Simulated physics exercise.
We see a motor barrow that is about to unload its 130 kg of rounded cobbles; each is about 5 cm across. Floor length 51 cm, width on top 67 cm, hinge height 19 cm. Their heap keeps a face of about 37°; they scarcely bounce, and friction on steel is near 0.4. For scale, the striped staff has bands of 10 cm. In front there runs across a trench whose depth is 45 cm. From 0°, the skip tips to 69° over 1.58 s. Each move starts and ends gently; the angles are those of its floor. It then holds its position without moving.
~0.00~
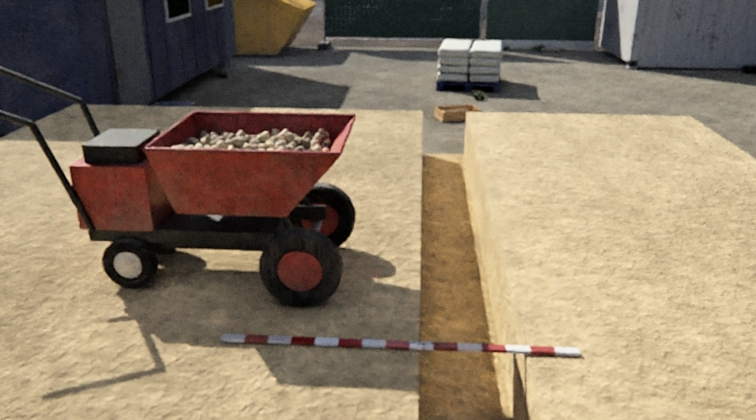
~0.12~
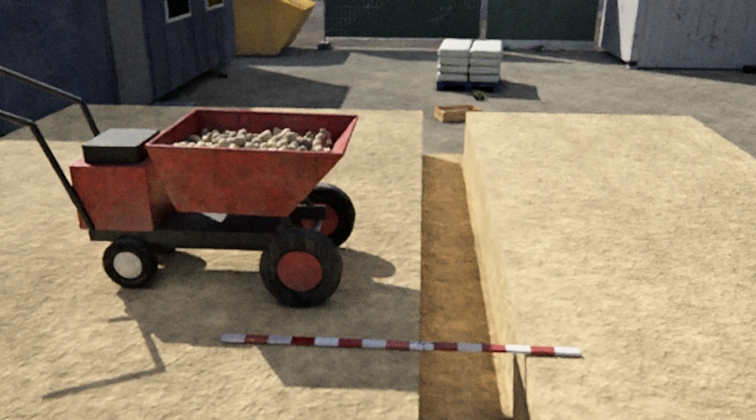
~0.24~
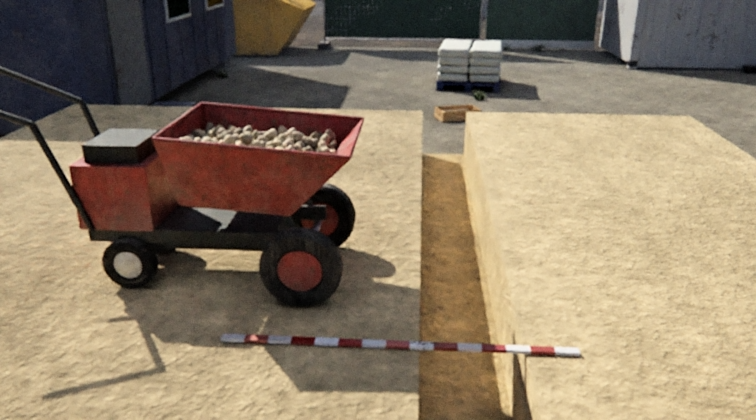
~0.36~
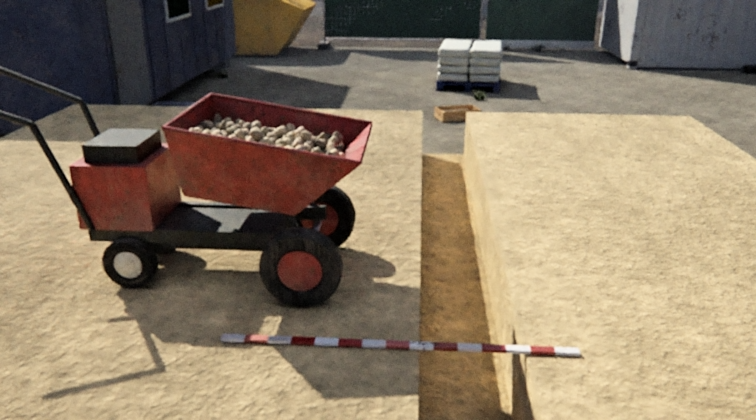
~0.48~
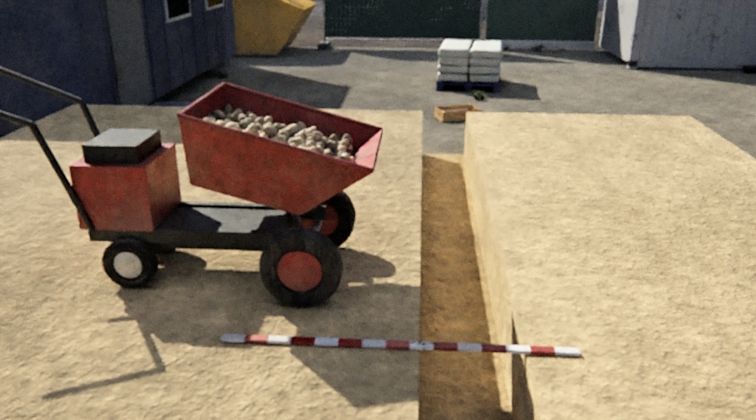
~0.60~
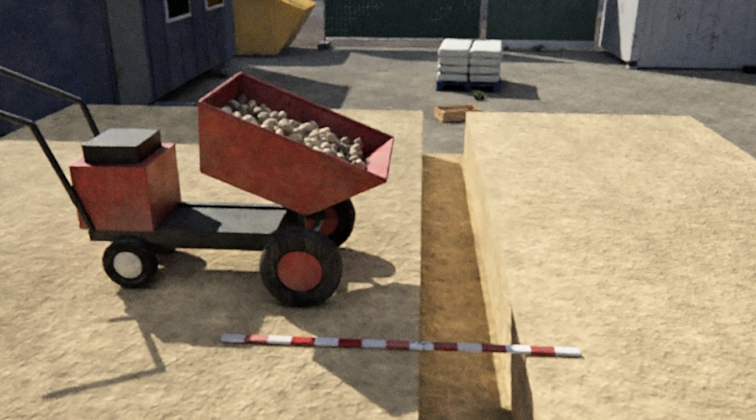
A red skip full of rounded stones tilting steadily up towards the right on a motor barrow standing beside a trench.
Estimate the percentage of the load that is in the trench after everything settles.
Roughly 100 per cent of the load.
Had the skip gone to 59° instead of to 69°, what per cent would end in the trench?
It comes out at about 70 percent.
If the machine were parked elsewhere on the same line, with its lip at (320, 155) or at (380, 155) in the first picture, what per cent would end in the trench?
Estimates: 100 % then 70 %.
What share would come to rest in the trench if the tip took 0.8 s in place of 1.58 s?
Then some 90 per cent would.
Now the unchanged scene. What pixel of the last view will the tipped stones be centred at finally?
Centre estimate: Around (468, 344).
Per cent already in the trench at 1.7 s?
About 40 per cent by then.
After 1.2 s the floor is at 58°; 100 % in the skip; the foremost stones are at (427, 216).
After 1.7 s the floor is at 69°; 58 % in the skip, 41 % in the trench; the foremost stones are at (504, 330).
After 2.0 s the floor is at 69°; 27 % in the skip, 72 % in the trench; the foremost stones are at (506, 309).
After 4.0 s the floor is at 69°; 0 % in the skip, 100 % in the trench; the foremost stones are at (505, 340).
